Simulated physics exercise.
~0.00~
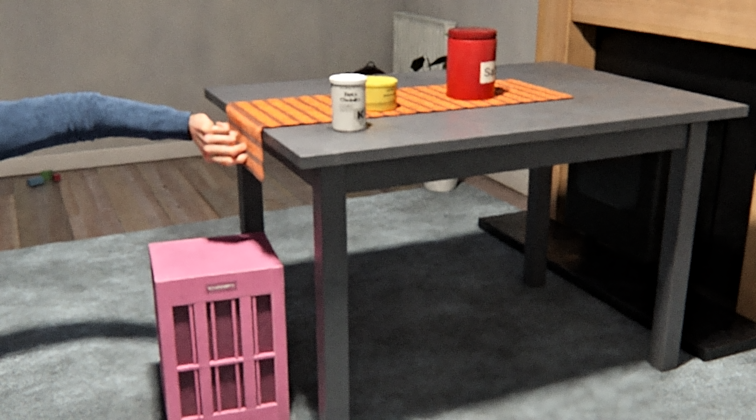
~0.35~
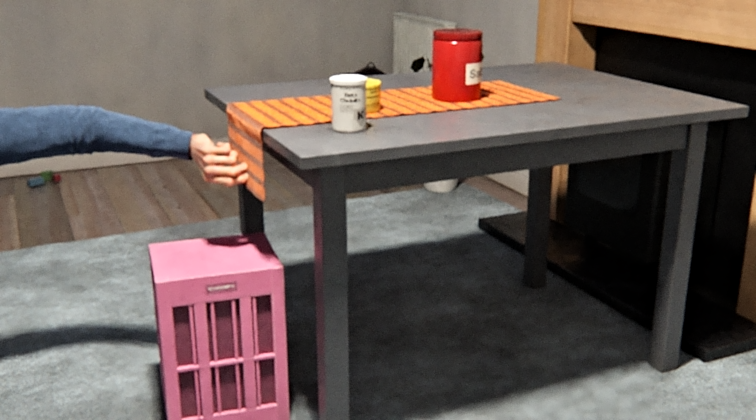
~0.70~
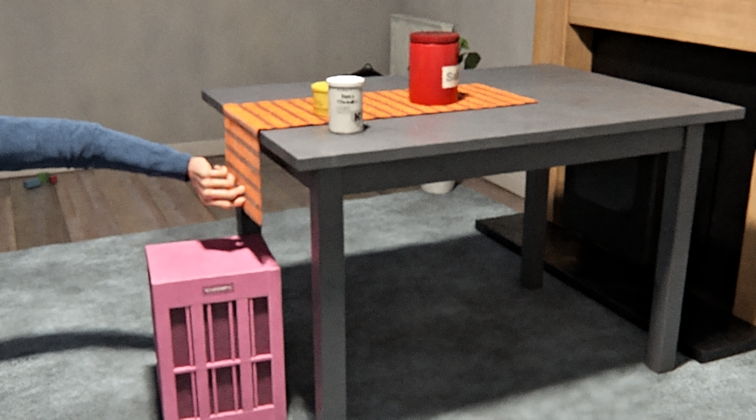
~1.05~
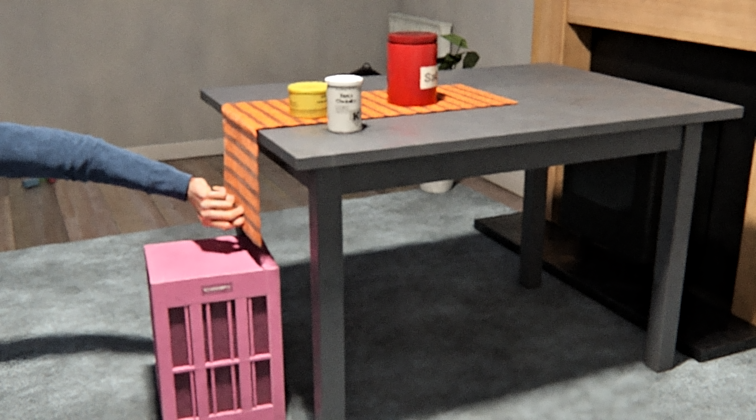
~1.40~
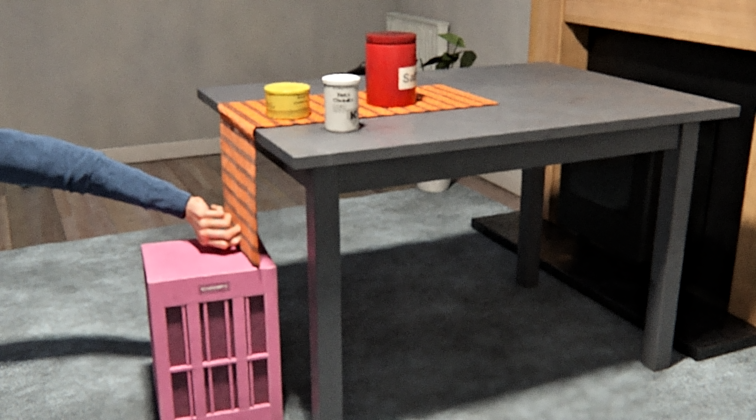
A hand pulls an orange cloth down to a pink crate, carrying two containers left.
